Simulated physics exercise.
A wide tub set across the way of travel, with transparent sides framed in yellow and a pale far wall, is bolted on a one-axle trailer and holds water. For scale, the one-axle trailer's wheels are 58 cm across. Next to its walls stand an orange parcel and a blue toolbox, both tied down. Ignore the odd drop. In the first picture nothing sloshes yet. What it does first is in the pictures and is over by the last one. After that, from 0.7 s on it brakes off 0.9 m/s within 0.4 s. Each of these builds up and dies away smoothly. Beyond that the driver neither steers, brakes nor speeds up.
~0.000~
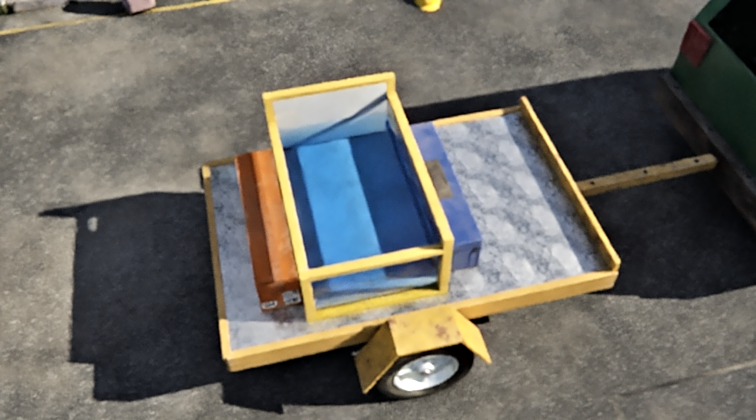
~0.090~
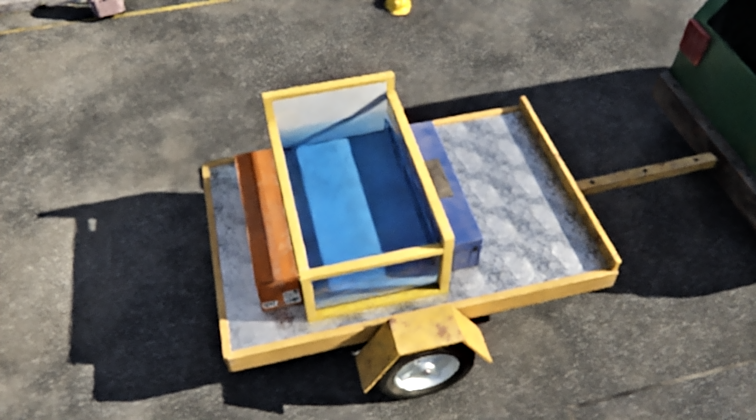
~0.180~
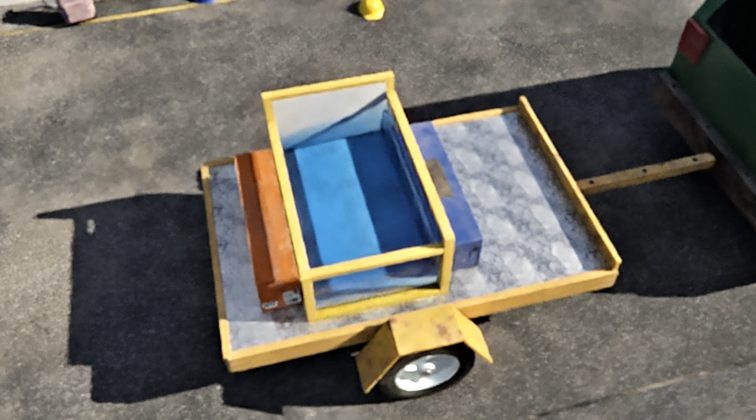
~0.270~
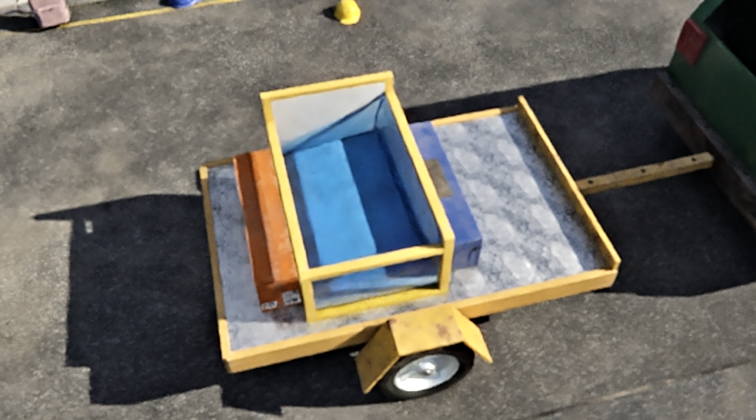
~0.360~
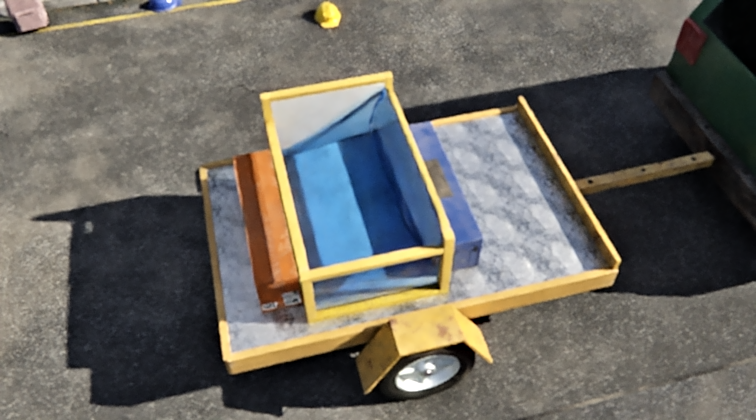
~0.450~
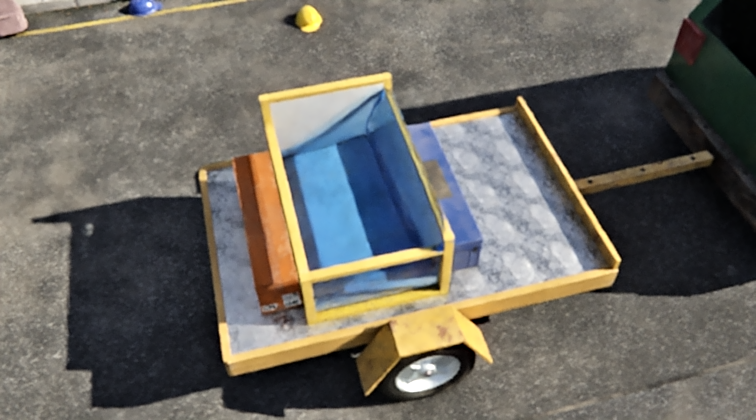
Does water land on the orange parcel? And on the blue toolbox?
Orange parcel: Gets wet; blue toolbox: Takes a soaking.
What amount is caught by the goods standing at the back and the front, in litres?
Roughly 5 and 3 L.
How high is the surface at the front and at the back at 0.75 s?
About 30 cm in front and 34 cm behind.
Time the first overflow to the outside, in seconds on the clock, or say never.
At about 0.8 s.
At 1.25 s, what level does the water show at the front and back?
About 38 cm in front and 26 cm behind.
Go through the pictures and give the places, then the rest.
In the first picture, level at the front (378, 119); level at the back (291, 135); still flat; the front is on the right, levels are read along the far wall; the orange parcel stands at the back; the blue toolbox stands at the front; a wheel hub at (428, 379).
In the second picture, level at the front (378, 119); level at the back (291, 134); still flat.
In the third picture, level at the front (377, 112); level at the back (291, 141); rising 11° towards the front.
In the fourth picture, level at the front (376, 104); level at the back (291, 147); rising 23° towards the front.
In the fifth picture, level at the front (376, 97); level at the back (292, 152); rising 30° towards the front.
In the sixth picture, level at the front (375, 95); level at the back (291, 155); rising 32° towards the front; a wheel hub at (430, 380).
After 0.75 s front 30 cm, middle 28 cm, back 35 cm above the floor; the loss stands at 2 per cent, mostly over the front, some over the near side.
After 1.25 s front 38 cm, middle 26 cm, back 25 cm above the floor; the loss stands at 2 per cent, mostly over the front, some over the near side.
After 1.75 s front 24 cm, middle 31 cm, back 37 cm above the floor; the loss stands at 2 per cent, mostly over the front, some over the near side.
After 4.09 s the loss stands at 5 per cent, over the back and the front; the orange parcel has caught 5 litres and the blue toolbox 3 litres.
